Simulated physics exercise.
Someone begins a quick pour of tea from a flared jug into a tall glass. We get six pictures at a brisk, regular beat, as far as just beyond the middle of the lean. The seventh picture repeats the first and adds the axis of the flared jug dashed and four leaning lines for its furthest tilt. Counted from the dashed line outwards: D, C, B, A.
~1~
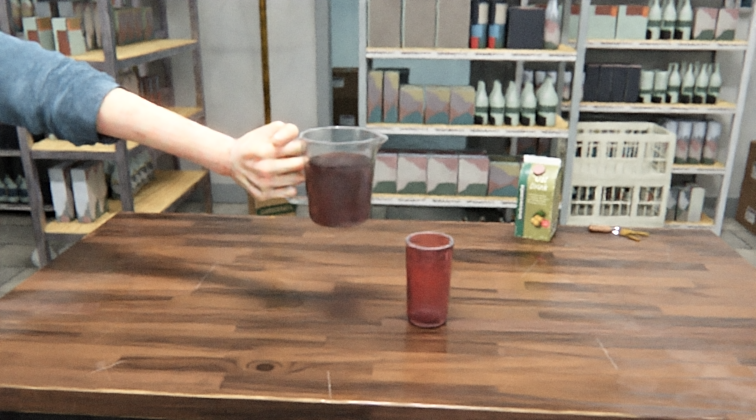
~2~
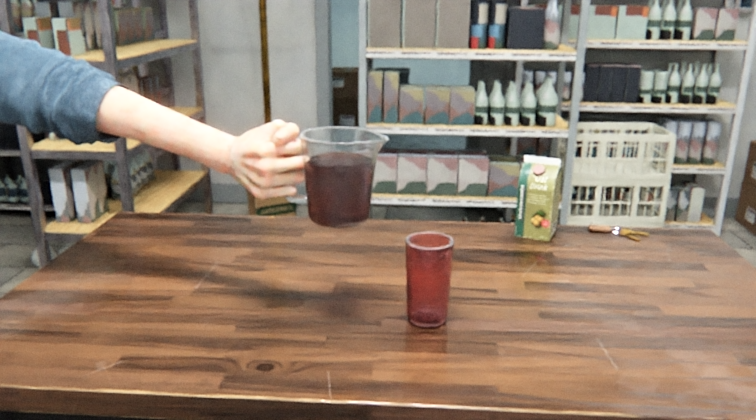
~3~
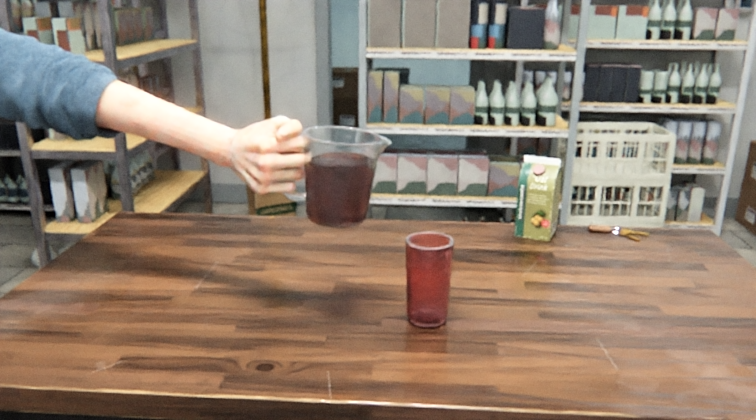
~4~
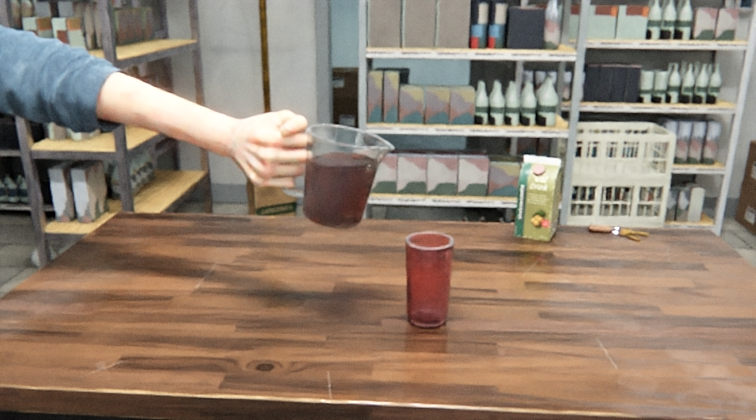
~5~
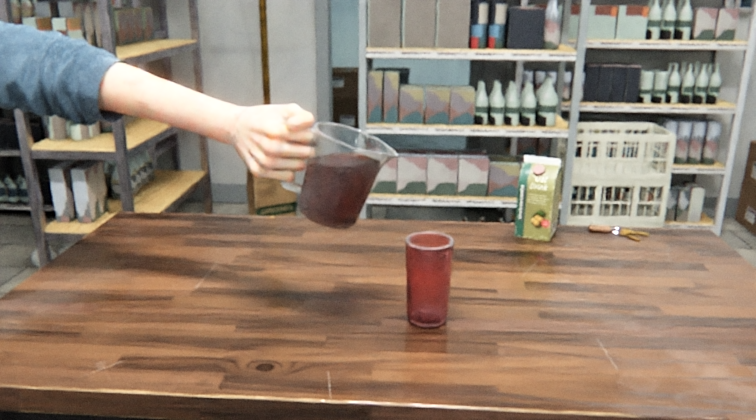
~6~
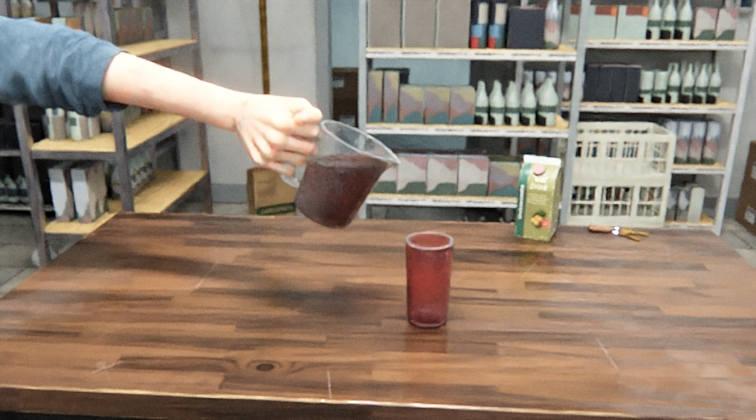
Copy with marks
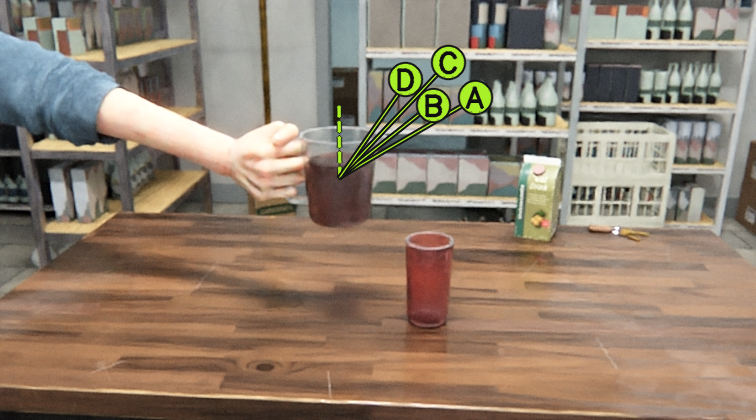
At a wooden table in front of stocked shelves, a hand held a clear jug of dark liquid upright near a tall red glass, then gradually tilted it to the right, with nothing coming out.
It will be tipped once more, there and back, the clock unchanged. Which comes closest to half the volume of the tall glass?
Use line A.
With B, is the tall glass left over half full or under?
Under.
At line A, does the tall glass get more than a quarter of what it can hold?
Yes, clearly.
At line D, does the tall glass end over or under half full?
Under half.
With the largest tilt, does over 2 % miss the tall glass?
No, it does not.
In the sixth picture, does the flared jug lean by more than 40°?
No, it does not.
On the marked copy, A at (461, 106); B at (418, 114); C at (436, 74); D at (397, 94).
For line A, the tall glass ends with about 53 % of what it can hold.
For line B, the tall glass ends with about 31 % of what it can hold.
For line C, the tall glass ends with about 15 % of what it can hold.
For line D, the tall glass ends with about 3 % of what it can hold.
